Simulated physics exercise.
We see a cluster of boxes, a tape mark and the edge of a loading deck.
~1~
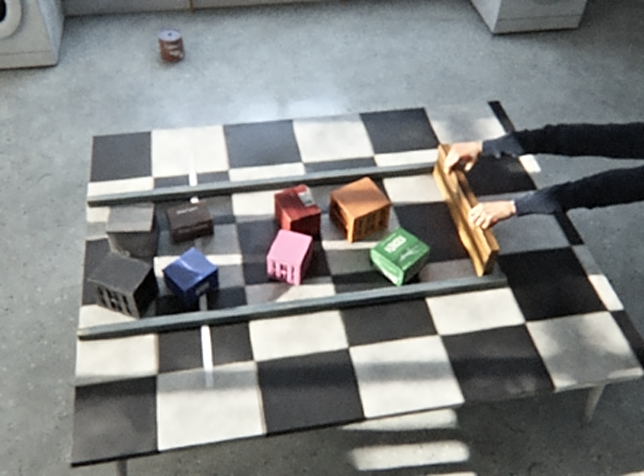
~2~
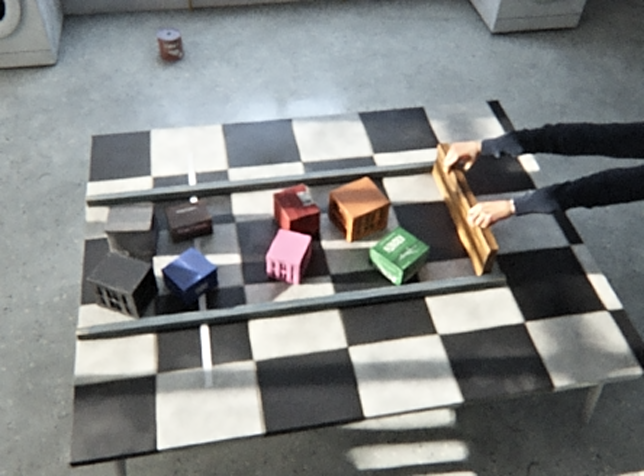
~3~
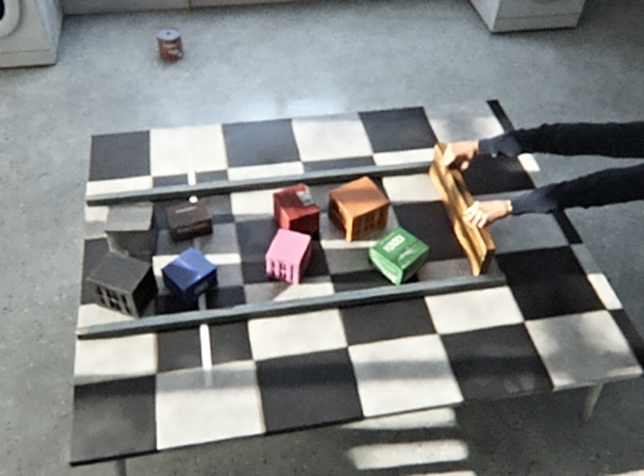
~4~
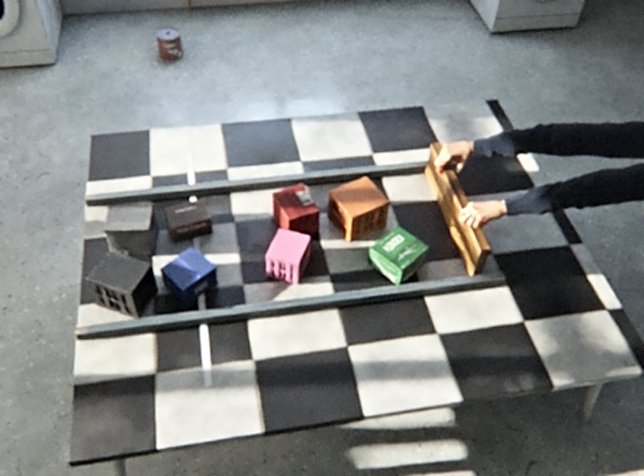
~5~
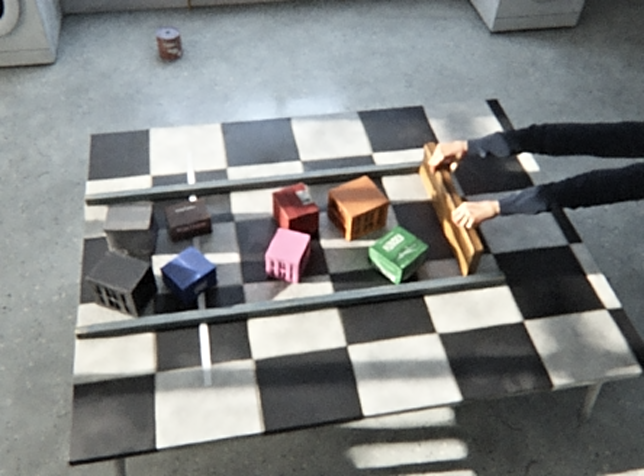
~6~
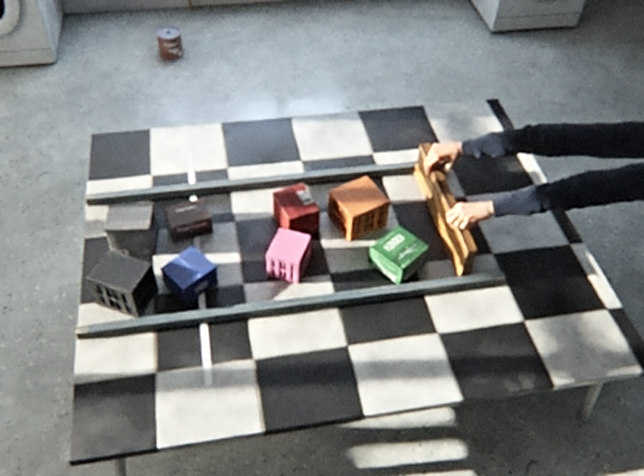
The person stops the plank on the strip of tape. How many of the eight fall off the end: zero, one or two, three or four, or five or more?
Outcome: The number that fall off is one or two.
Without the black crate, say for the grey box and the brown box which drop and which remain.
The grey box goes over, the brown box remains up.
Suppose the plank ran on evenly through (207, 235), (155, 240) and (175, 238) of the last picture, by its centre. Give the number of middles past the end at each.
The counts: 2, 4 and 4.
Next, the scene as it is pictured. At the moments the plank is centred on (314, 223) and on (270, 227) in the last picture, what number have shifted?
At the one place 4, at the other 8.
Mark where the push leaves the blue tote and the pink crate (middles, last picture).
The blue tote stops around (97, 275); the pink crate around (136, 279).
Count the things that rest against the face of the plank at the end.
The number is 2.
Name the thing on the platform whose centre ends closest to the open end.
It is the brown box.
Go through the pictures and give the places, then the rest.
The first frame shows black crate (125, 286); grey box (134, 231); blue tote (191, 277); plank (464, 208); tape (199, 253).
The second frame shows grey box (133, 231); plank (463, 207).
The third frame shows blue tote (190, 276); brown box (189, 221).
The fourth frame shows black crate (124, 285); pink crate (289, 257).
The fifth frame shows grey box (132, 230); orange crate (358, 208).
The sixth frame shows black crate (124, 284); grey box (132, 230); blue tote (190, 276); plank (443, 208); tape (198, 251).
Soon after, none off yet; black crate at rest near (124, 284); grey box at rest near (132, 230); blue tote at rest near (190, 276).
Then, none off yet; black crate moved a little near (96, 287); grey box moved about its own width near (96, 236); blue tote moved about its own width near (148, 271).
By the end, the number that fall off is one or two; fallen, grey box and black crate.
